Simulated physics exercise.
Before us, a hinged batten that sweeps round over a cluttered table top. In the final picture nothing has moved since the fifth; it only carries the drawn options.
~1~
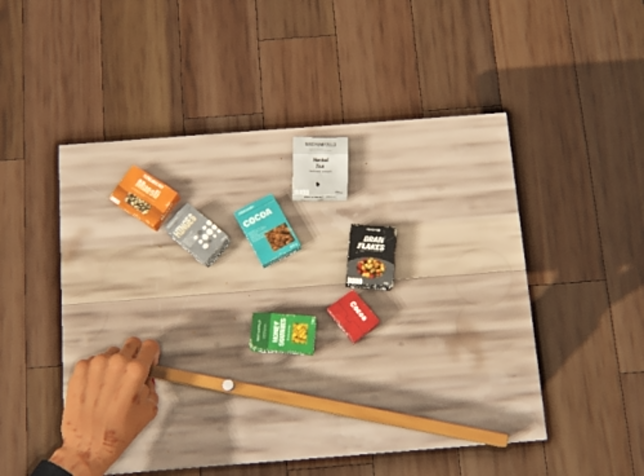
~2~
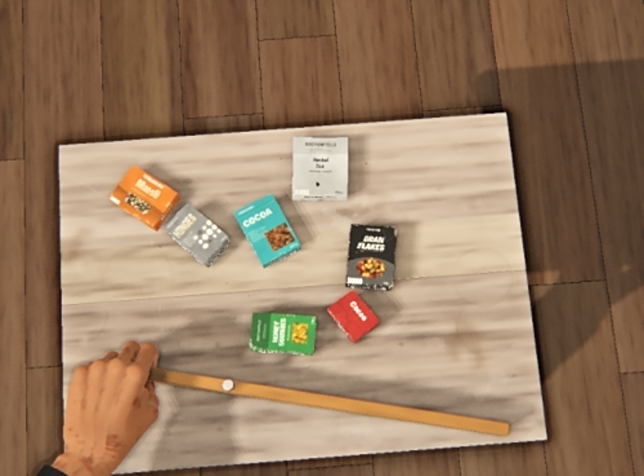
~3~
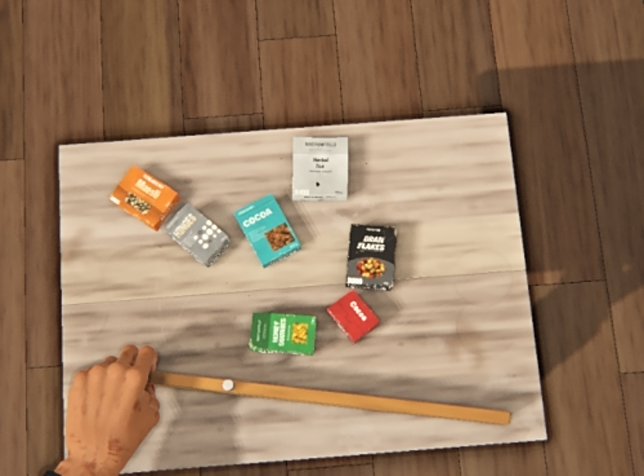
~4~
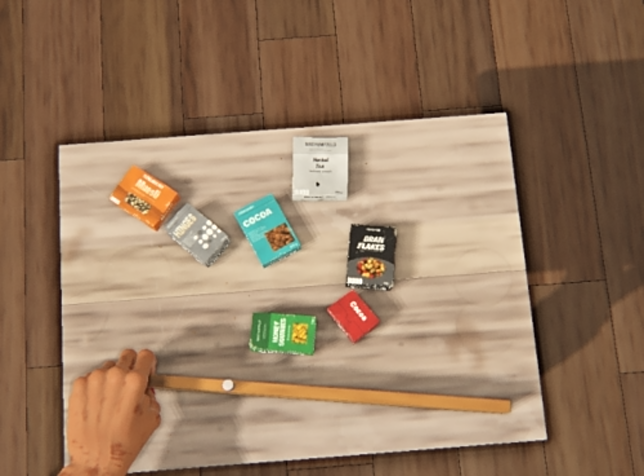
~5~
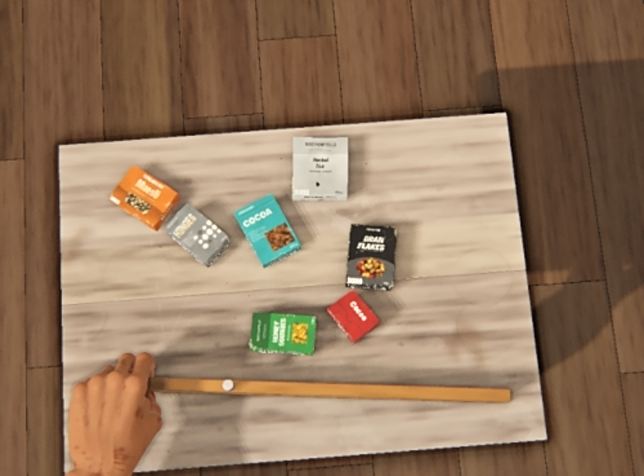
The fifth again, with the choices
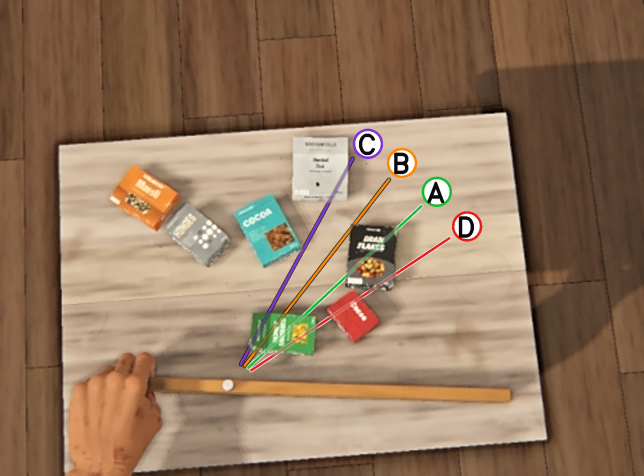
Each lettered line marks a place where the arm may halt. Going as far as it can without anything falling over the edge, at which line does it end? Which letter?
The farthest safe stop is C.
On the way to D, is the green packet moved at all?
Yes.
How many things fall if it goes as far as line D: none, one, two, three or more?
The count is none.
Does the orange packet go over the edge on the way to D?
No.
On the marked copy, A at (337, 286); B at (319, 271); C at (298, 259); D at (352, 304).
Following C. Soon after the start, arm (364, 331); red packet (350, 307); white packet (320, 169).
Later, arm (333, 284); black packet (357, 224); green packet (268, 317).
In the end, arm (298, 260); white packet (288, 134); black packet (304, 197); nothing has fallen.
As for the rest, A is safe but short; B is safe but short; D is safe but short.
